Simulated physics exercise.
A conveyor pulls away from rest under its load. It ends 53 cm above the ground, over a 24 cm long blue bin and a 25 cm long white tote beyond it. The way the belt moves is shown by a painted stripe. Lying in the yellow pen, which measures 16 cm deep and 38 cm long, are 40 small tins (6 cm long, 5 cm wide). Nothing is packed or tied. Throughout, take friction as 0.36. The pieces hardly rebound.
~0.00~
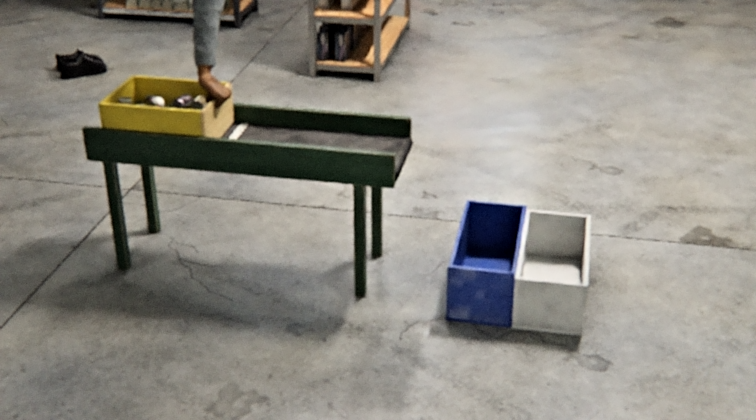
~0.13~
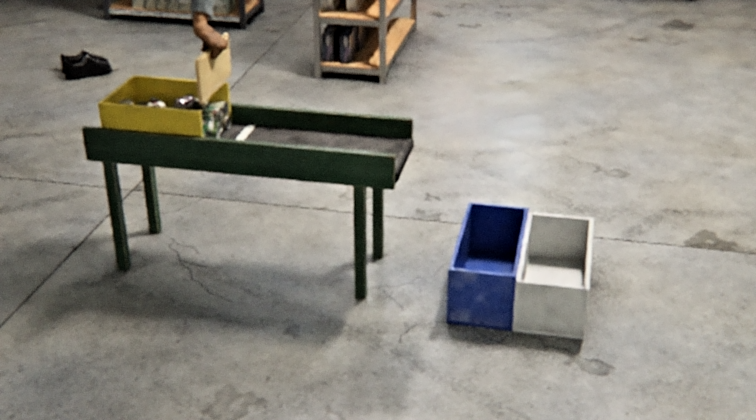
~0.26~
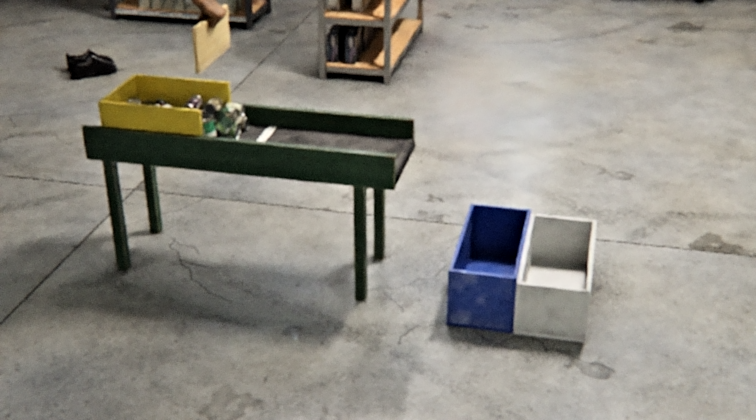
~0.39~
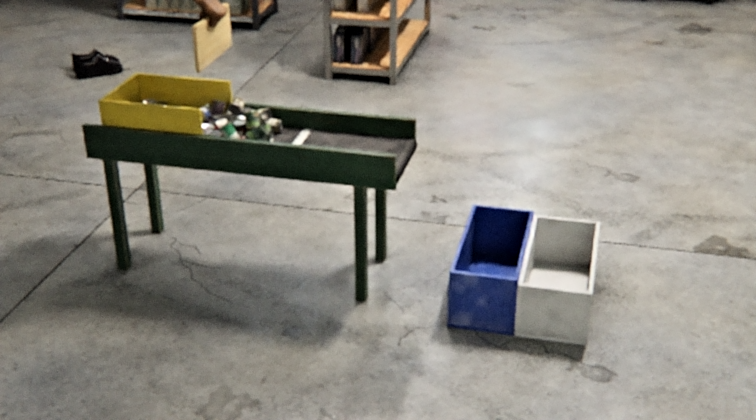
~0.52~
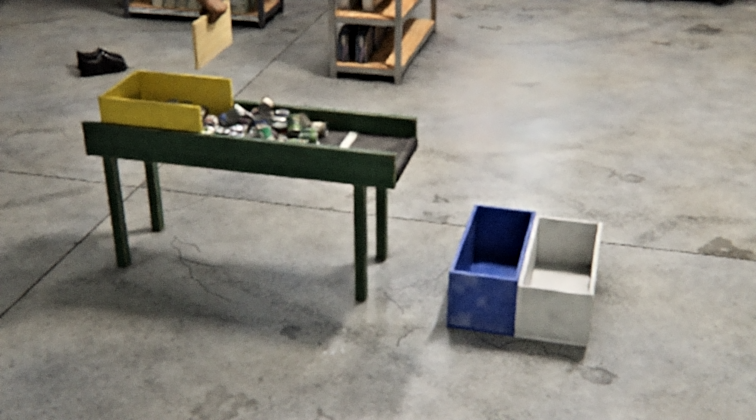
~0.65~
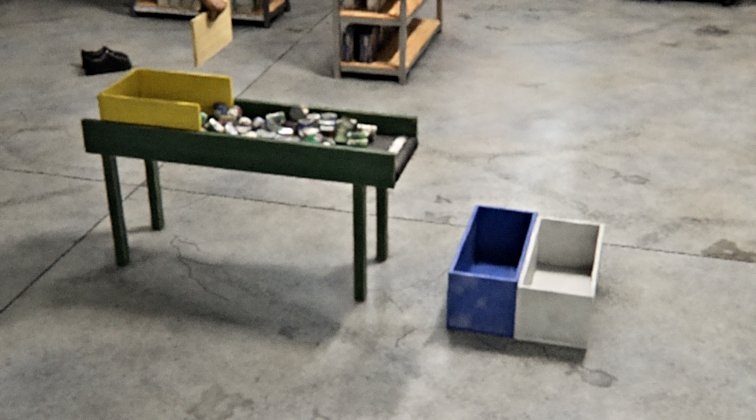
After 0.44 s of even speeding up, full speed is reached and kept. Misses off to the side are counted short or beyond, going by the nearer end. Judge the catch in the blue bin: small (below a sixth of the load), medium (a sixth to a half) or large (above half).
Large.
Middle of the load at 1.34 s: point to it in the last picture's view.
At roughly (500, 266).
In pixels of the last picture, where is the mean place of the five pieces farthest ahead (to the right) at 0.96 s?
Centre: About (476, 197) px.
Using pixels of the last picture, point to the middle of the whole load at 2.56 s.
Somewhere around (494, 284) in pixels.
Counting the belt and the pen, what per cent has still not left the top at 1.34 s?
That would be about 0 per cent.
After 0.96 s, 1 still in the yellow pen, 20 on the belt and 19 in the air.
After 1.34 s, 30 in the blue bin, 1 on the belt and 9 in the air.
After 1.87 s, 39 in the blue bin and 1 on the belt.
Outcome (at 2.56 s), 39 in the blue bin and 1 on the ground short of the blue bin. Asked share, 39 of 40, 98 per cent.
